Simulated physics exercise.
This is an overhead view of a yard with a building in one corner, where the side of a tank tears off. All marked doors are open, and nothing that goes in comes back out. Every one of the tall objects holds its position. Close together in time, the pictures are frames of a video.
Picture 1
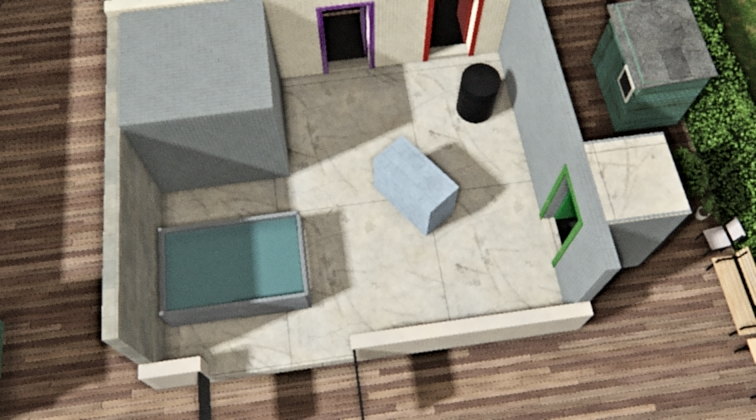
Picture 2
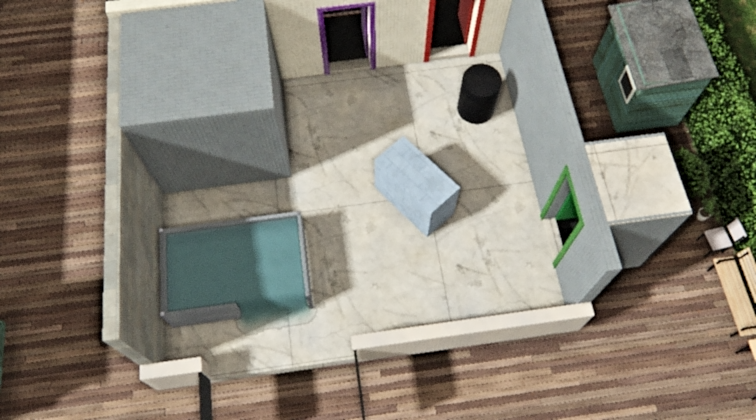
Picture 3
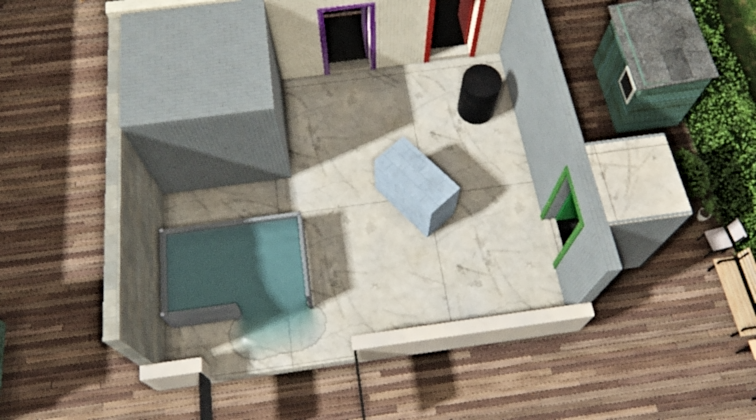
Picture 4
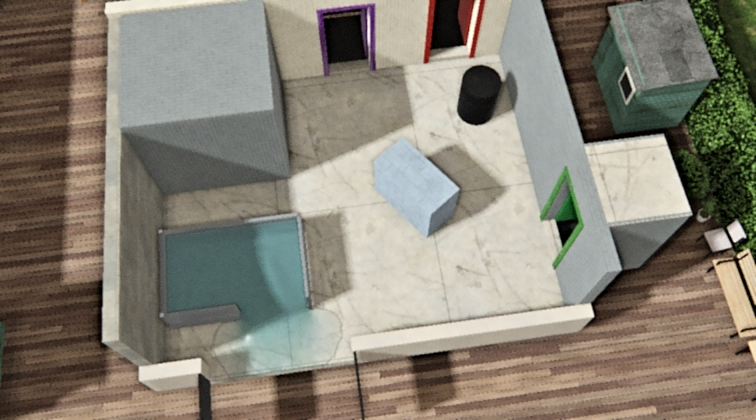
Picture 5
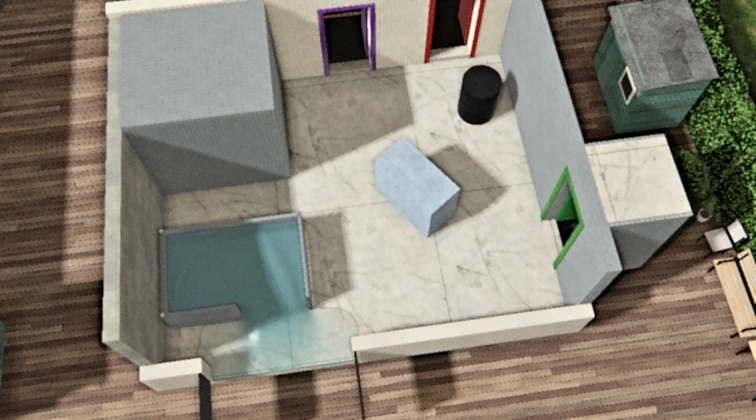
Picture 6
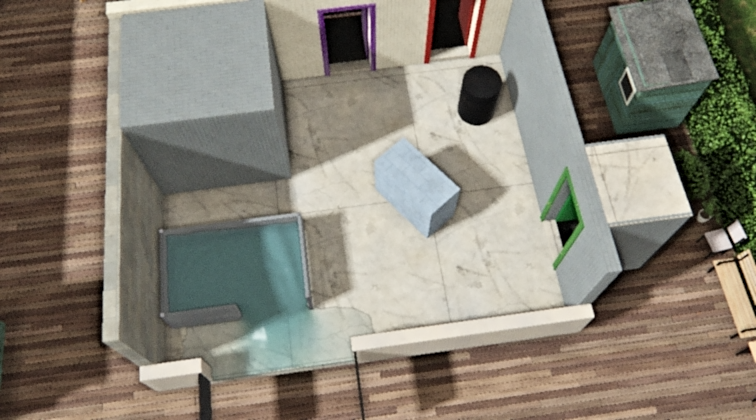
A walled yard with a big grey block and a shallow tank of teal water sat still until part of the tank's near side opened, and water spread across the pale floor toward the front wall.
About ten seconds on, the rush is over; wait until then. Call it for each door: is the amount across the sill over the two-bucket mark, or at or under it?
My call: The purple door at or under the mark, the green door at or under the mark, the red door at or under the mark.
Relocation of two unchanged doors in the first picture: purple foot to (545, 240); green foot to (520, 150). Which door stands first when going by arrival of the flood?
Note: The one in purple comes first.
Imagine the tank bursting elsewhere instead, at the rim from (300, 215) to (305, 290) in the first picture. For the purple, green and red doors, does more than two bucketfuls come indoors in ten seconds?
Purple exceeds the limit, green exceeds the limit, red stays within it.
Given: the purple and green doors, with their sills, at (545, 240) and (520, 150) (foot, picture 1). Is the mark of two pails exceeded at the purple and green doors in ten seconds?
Well, the purple door comes up short while the green door comes up short.
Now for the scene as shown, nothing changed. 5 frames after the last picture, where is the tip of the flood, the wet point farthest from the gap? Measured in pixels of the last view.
Point: (431, 335) in the last picture's pixels.
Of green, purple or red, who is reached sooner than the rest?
Answer: The door marked green.
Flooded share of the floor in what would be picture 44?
By my count, 15 percent.
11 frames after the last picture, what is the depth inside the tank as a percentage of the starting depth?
Estimate: Some 48 %.
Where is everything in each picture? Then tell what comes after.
In the first picture, the tank at (233, 263) is whole and still.
In the second picture, water pours out at (275, 307) and has run to (241, 326).
In the third picture, water pours out at (275, 308) and has run to (243, 351).
In the fourth picture, the front is at a hidden place, out from the gap at (275, 309).
In the fifth picture, the front is at a hidden place, out from the gap at (275, 309).
In the sixth picture, the front is at a hidden place, out from the gap at (275, 309).
A moment on, water covers 10 % of the floor; the purple door not reached, the green door not reached, the red door not reached.
Next, water covers 10 % of the floor; the purple door not reached, the green door not reached, the red door not reached.
Then, water covers 15 % of the floor; the purple door not reached, the green door not reached, the red door not reached.
Later, water covers 15 % of the floor; the purple door not reached, the green door wet at the sill, nothing in, the red door not reached.
In the end, water covers 10 % of the floor; the purple door not reached, the green door wet at the sill, nothing in, the red door not reached.
